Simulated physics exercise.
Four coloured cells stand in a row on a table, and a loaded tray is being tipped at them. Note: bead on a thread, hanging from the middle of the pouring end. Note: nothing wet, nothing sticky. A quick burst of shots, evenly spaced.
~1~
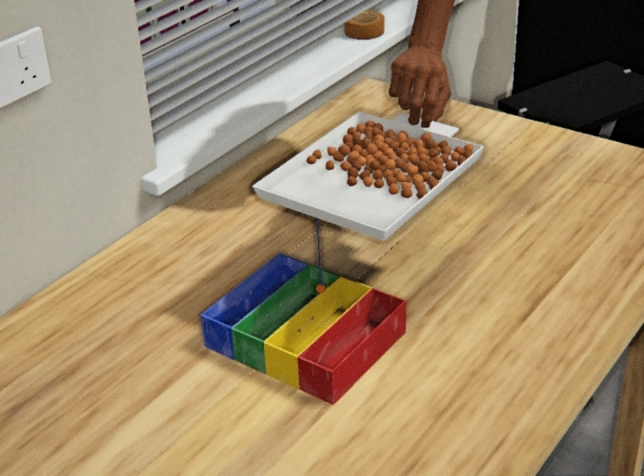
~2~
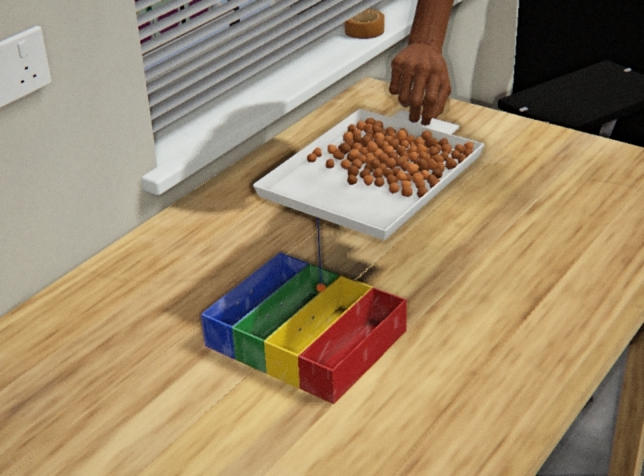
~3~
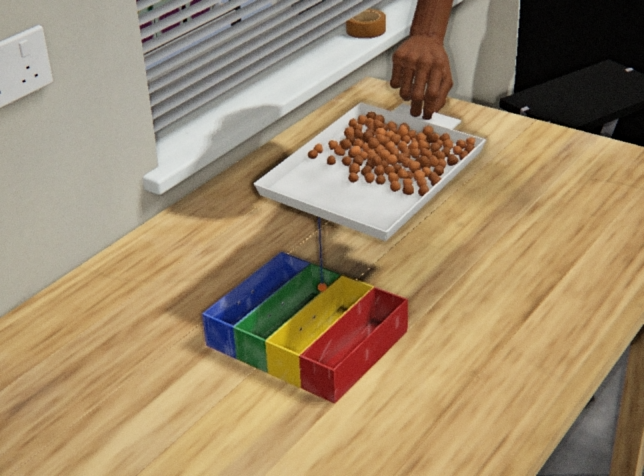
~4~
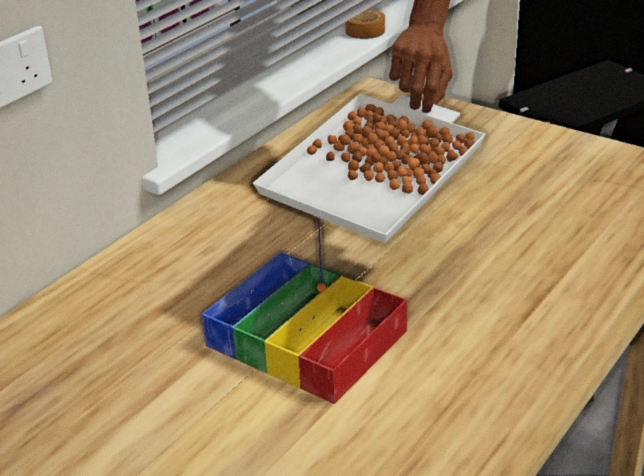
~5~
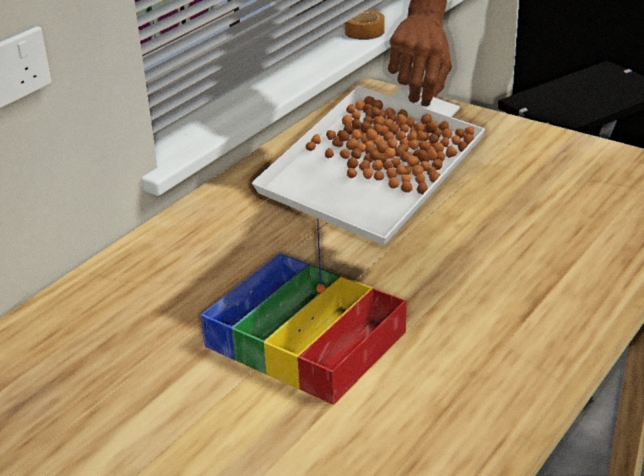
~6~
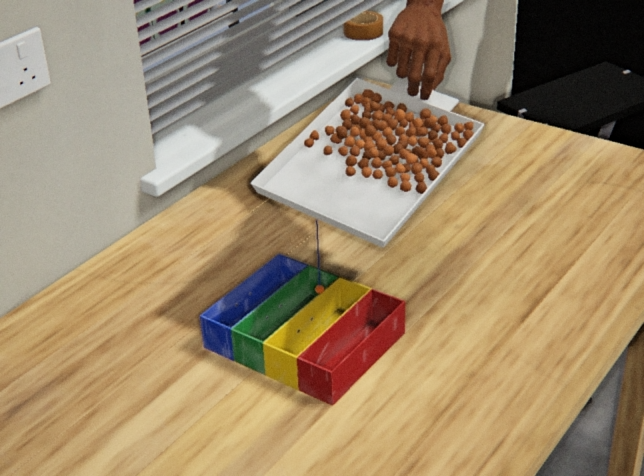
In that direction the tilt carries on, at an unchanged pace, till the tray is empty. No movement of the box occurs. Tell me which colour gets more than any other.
The red one gets the most.
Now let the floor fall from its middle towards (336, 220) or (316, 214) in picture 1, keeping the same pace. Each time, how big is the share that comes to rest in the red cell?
30 % then 10 %, roughly.
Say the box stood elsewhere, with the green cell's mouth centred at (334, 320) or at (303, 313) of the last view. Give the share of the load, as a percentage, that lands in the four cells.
Close to 90 in a hundred, then close to 90 in a hundred.
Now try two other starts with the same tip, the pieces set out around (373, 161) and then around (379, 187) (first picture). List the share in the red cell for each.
40 per cent for the first try, 40 per cent for the second.
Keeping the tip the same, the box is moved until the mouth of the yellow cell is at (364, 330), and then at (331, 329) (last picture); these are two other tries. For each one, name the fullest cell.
Placing A: Yellow / placing B: The red one.
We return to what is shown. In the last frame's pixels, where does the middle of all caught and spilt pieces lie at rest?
Last view, centre at rest - approx. (353, 363).
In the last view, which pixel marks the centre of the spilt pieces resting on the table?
Check roughly (412, 393) and you'll find the middle.
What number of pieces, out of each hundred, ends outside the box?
Close to 40 in a hundred.
Soon after the last picture, tray tipped steeply; nearly all on the tray; a stray few in the red cell; a stray few in the yellow cell; a small part falling or outside the box.
A little later, tray tipped right over; most on the tray; a small part in the red cell; a stray few in the yellow cell; a small part falling or outside the box.
Later still, tray tipped past a quarter turn; about a third in the red cell; about a quarter in the yellow cell; a stray few in the green cell; about half falling or outside the box.
At rest, tray tipped past a quarter turn; about a third in the red cell; about a quarter in the yellow cell; a stray few in the green cell; none in the blue cell; about half outside the box.
